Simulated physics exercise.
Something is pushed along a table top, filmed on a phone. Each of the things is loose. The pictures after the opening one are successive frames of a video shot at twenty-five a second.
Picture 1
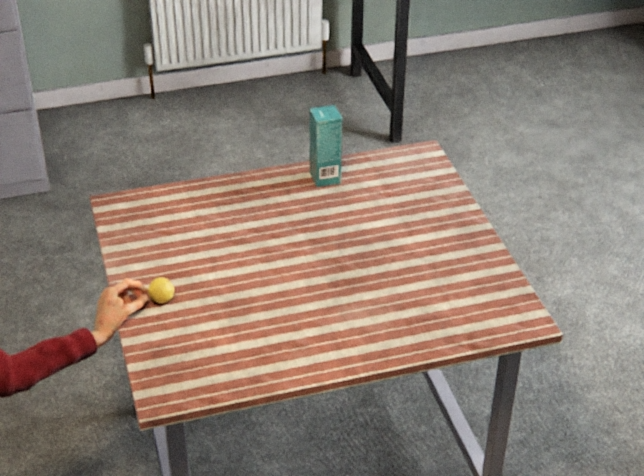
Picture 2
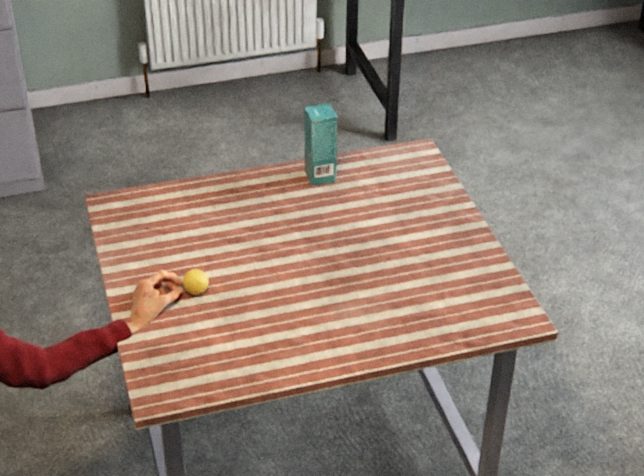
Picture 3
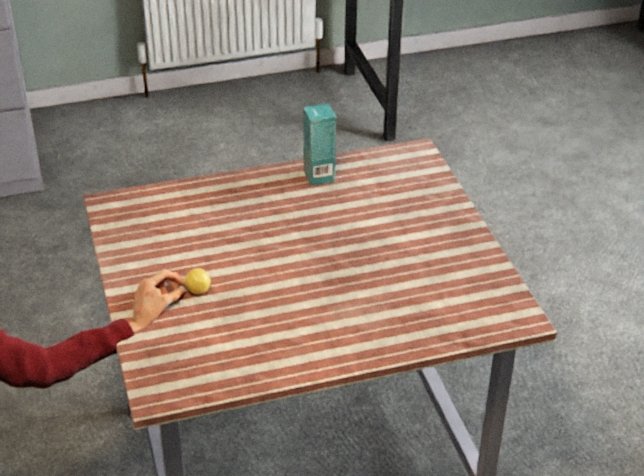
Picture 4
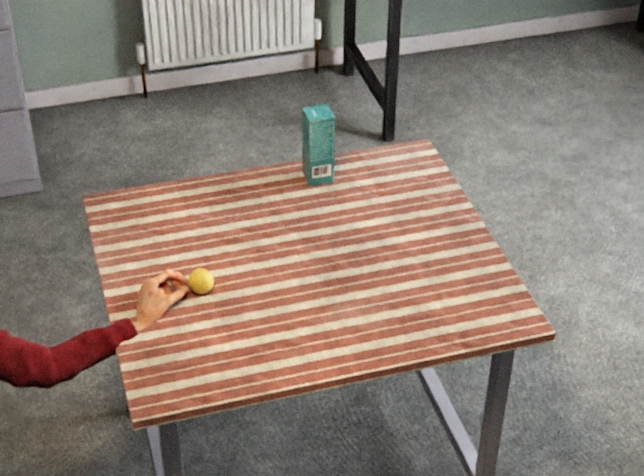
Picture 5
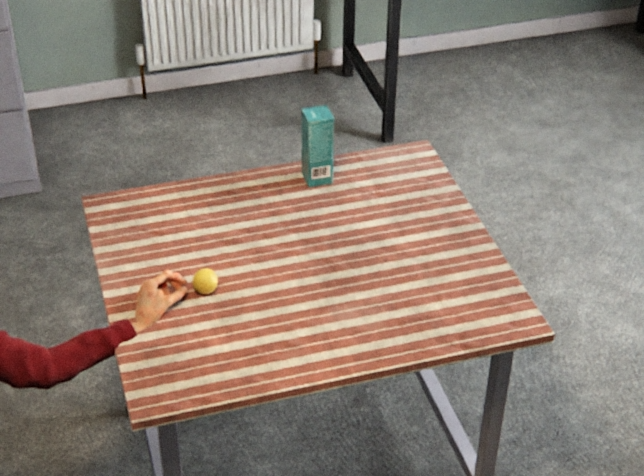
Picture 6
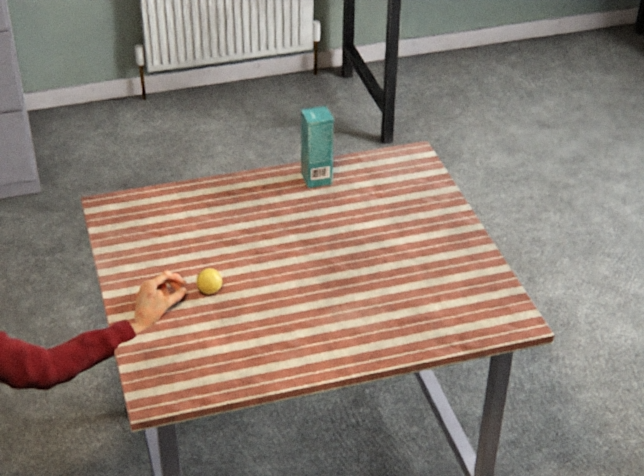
The footage shows a hand in a red sleeve pushing a small yellow lemon rightward across a striped table top, then staying still as the lemon moves slightly away from the fingers, while a teal box stands near the far edge.
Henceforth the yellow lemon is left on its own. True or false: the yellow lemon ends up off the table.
False.
Then, 0.10 s past the last view, yellow lemon displaced about its own width near (219, 280).
Then, 0.20 s past the last view, yellow lemon displaced about its own width near (227, 278).
Then, 0.40 s past the last view, yellow lemon displaced about its own width near (238, 276).
Finally, moved from the start, yellow lemon. Final places as the last picture's camera would see them, yellow lemon near (240, 276).
